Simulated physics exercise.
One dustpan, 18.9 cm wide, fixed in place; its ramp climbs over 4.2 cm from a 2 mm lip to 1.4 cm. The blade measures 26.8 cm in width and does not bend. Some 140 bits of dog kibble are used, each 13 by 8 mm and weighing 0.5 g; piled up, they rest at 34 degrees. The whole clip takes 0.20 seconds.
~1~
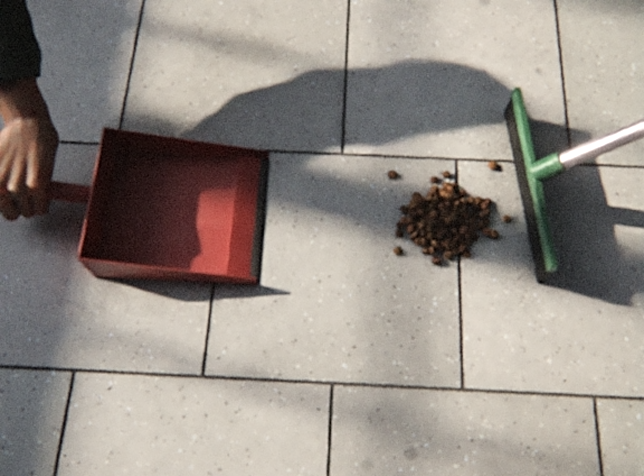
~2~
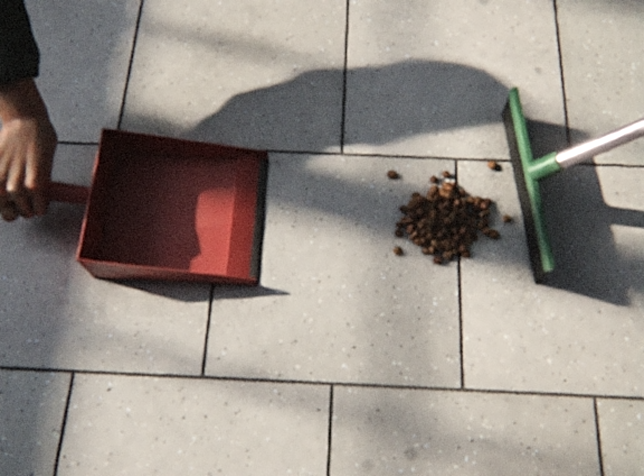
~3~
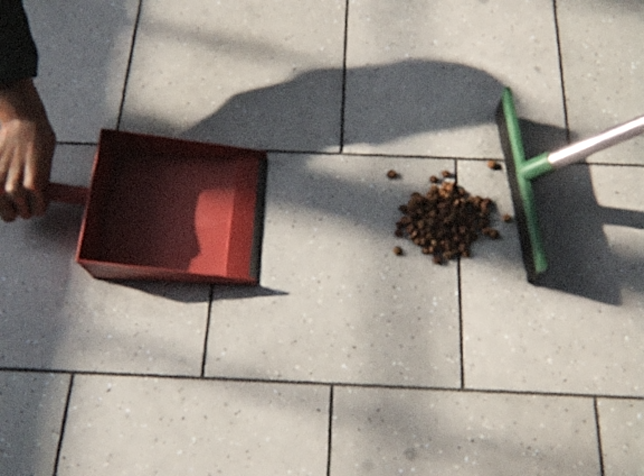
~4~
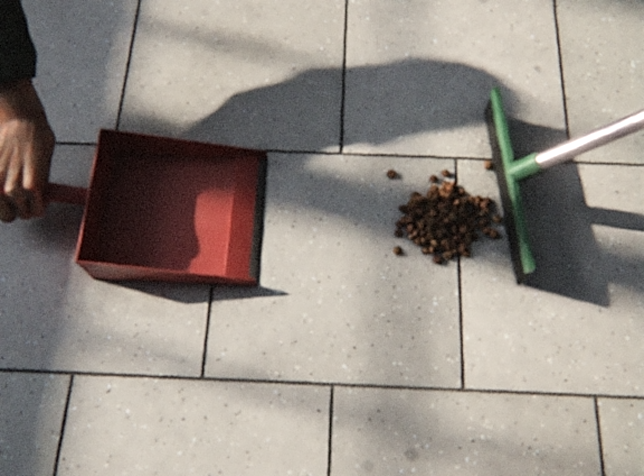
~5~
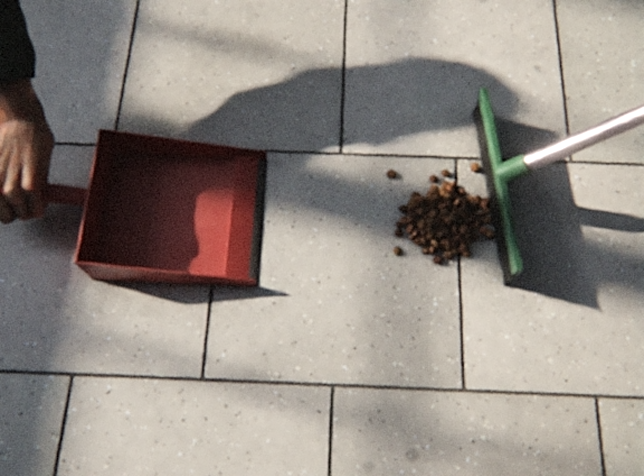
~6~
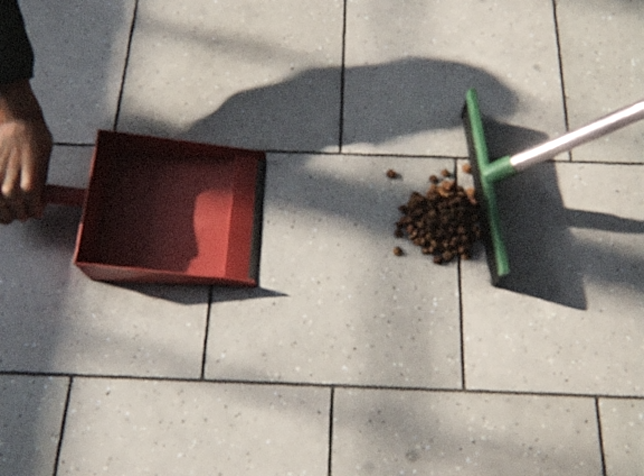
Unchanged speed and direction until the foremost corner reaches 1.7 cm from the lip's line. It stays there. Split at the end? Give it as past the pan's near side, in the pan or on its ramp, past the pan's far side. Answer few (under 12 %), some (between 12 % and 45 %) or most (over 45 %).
Past the pan's near side: Few, in the pan or on its ramp: Some, past the pan's far side: Few.
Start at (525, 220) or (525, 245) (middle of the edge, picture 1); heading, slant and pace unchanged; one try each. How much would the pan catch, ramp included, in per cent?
Estimates: 30 percent and 30 percent.
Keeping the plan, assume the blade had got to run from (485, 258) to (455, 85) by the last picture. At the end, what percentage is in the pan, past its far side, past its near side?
Pan 10; far 10; near 5.
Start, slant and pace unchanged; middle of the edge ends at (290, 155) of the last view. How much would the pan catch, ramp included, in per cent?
Close to 15 in a hundred.
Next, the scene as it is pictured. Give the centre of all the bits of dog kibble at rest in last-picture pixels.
Somewhere near (267, 233) in the last picture.
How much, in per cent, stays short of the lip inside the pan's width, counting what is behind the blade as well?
Around 70 in a hundred.
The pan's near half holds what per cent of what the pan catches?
About 60 per cent.
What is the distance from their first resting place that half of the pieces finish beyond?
Near 24 cm.
Then, 0.31 s after the last picture, middle of the blade 17 cm from the lip; 0 % over the lip, far side 0 %, near side 0 %.
Then, 0.51 s after the last picture, middle of the blade 8 cm from the lip; 0 % over the lip, far side 0 %, near side 5 %.
Then, 0.84 s after the last picture, middle of the blade 3 cm from the lip; 20 % over the lip, far side 0 %, near side 5 %.
In the end, near side 5 %, pan 20 %, far side 0 %, in front of the lip or behind the blade 70 %.
